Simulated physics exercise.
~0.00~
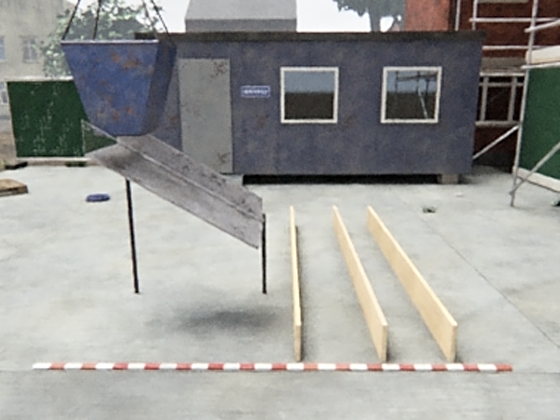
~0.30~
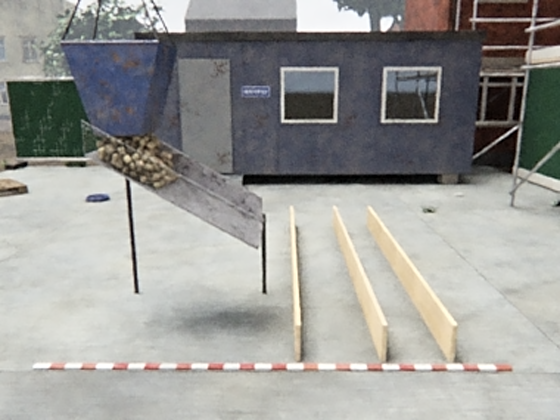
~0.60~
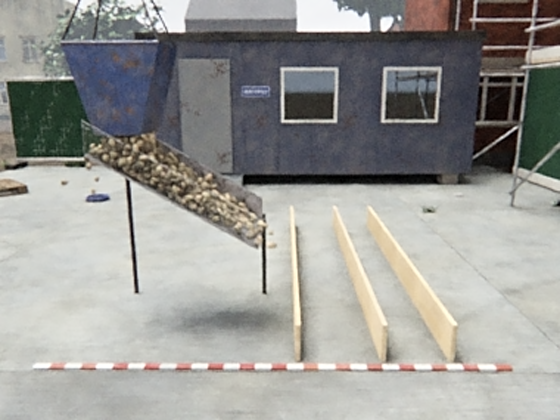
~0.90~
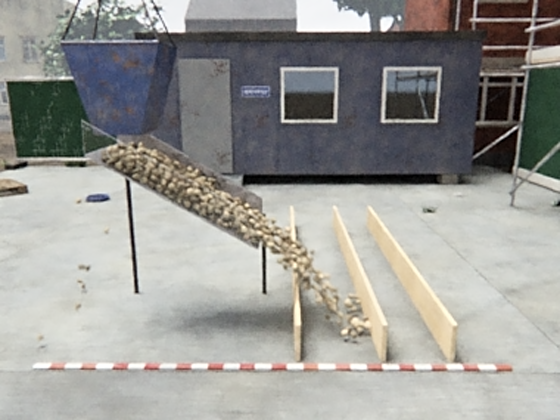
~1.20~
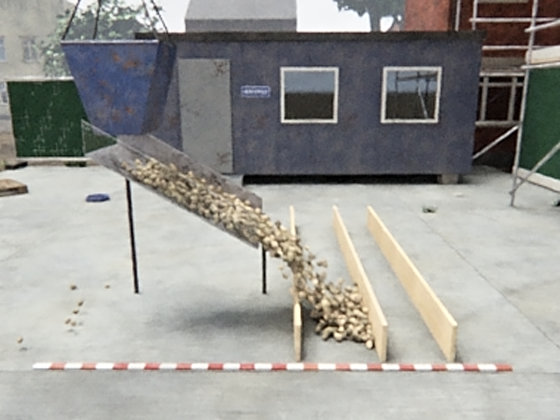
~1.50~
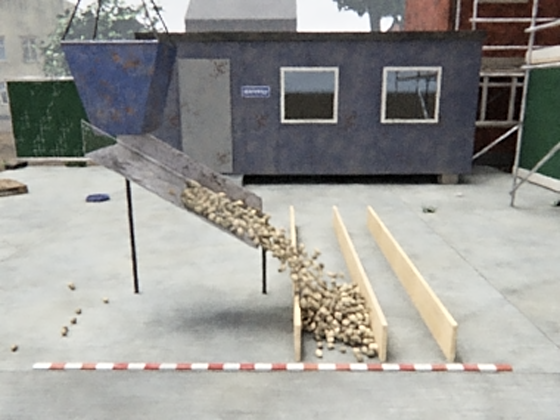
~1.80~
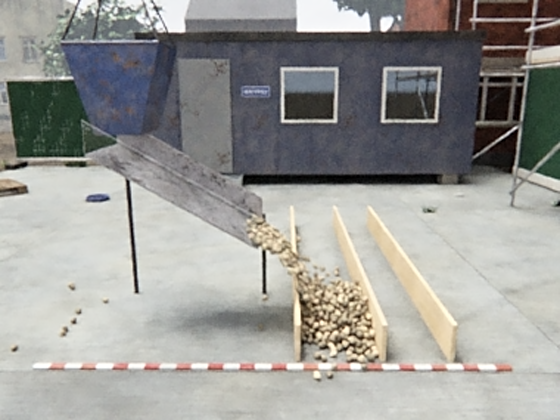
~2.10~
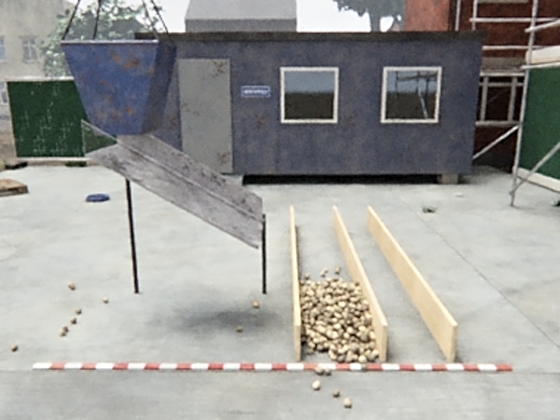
A concrete yard is seen from a fixed, slightly raised viewpoint, with a dark blue-grey site cabin behind, green fencing and scaffolding at the edges. A blue skip hangs at upper left above a grey steel slide sloping down to the right, and three pale planks stand on the ground beyond it, behind a red-and-white striped staff. Tan stones pour from the skip and slide down the steel. They spill off its lower end into the left bay, piling up as the slide empties. Finally the heap rests there, the right bay stays empty, and a few stray stones lie outside.
